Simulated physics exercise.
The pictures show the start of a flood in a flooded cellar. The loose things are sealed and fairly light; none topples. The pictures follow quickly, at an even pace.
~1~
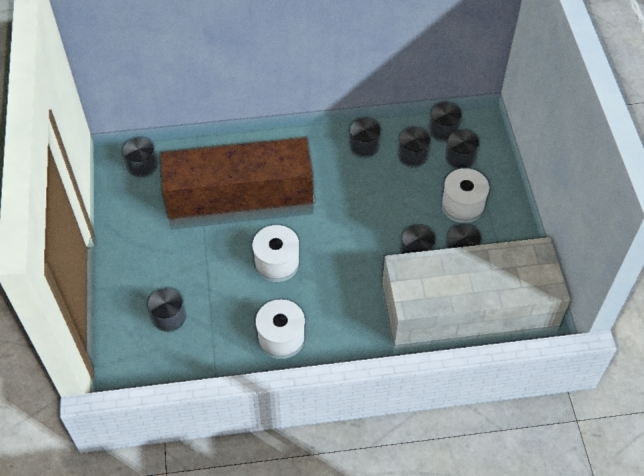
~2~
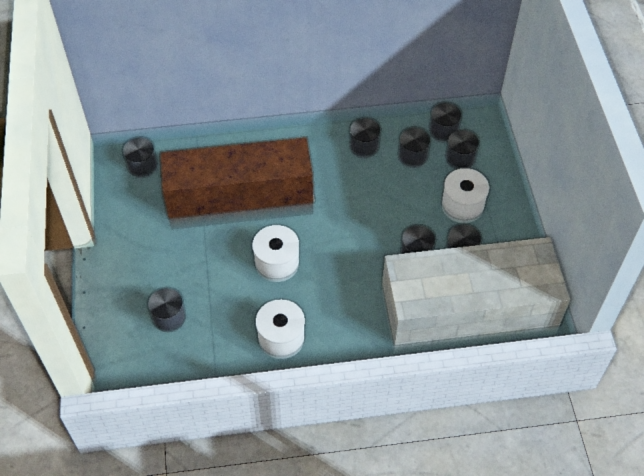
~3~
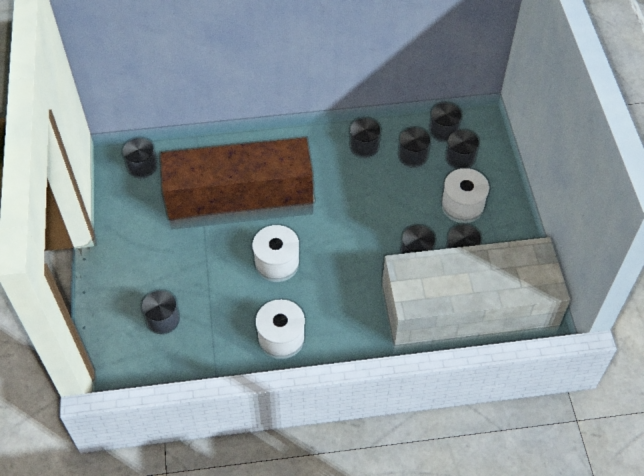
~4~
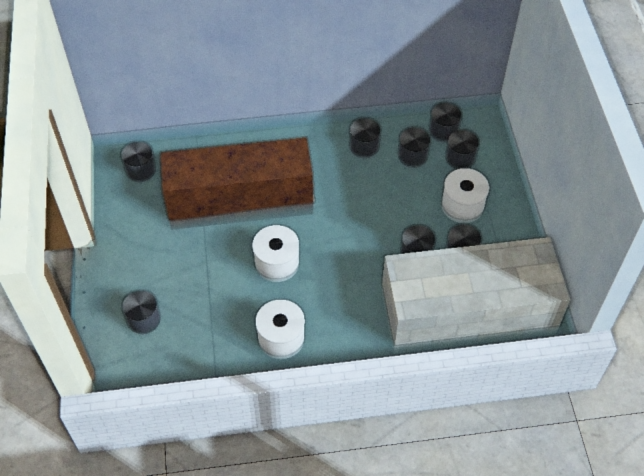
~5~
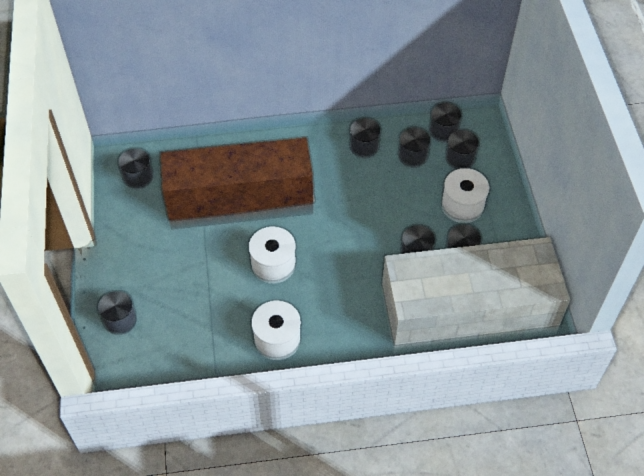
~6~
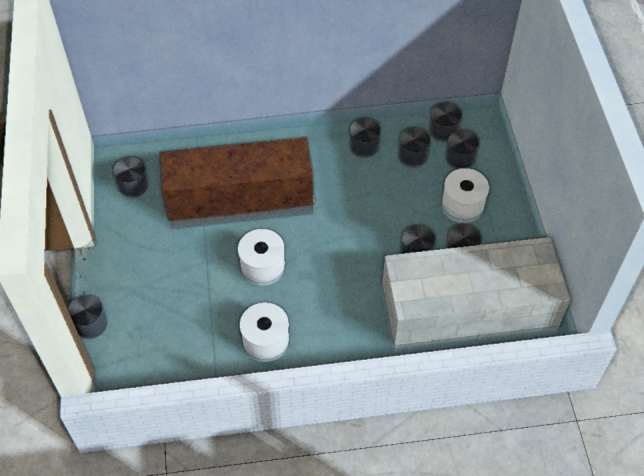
Dark round pail drifting left toward an opened doorway in a flooded cellar, followed by another dark pail and two white floats.
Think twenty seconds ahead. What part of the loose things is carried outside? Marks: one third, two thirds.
It is between one and two thirds.
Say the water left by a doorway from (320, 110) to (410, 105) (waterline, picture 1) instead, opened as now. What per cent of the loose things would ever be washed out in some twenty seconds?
About 60 per cent.
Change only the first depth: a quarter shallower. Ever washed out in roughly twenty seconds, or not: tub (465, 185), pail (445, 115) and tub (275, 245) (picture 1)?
In that order: Kept in, left behind, carried outside.
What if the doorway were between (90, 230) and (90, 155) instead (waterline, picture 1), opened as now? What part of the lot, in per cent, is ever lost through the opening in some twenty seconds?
Near 50 in a hundred.
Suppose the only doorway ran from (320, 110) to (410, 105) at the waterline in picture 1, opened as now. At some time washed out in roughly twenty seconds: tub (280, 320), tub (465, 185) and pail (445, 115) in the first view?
In that order: Kept in, carried outside, out.
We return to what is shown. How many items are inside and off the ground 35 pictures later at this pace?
It comes to 6.
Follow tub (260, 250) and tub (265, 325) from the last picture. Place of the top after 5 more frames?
At about (186, 267) and (185, 337).
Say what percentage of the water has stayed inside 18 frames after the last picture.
About 56 per cent.
A moment on, 1 of 11 are out; 10 afloat.
Next, 4 of 11 are out; 7 afloat.
Later, 5 of 11 are out; 6 afloat.
In the end, 5 of 11 are out; 5 afloat.
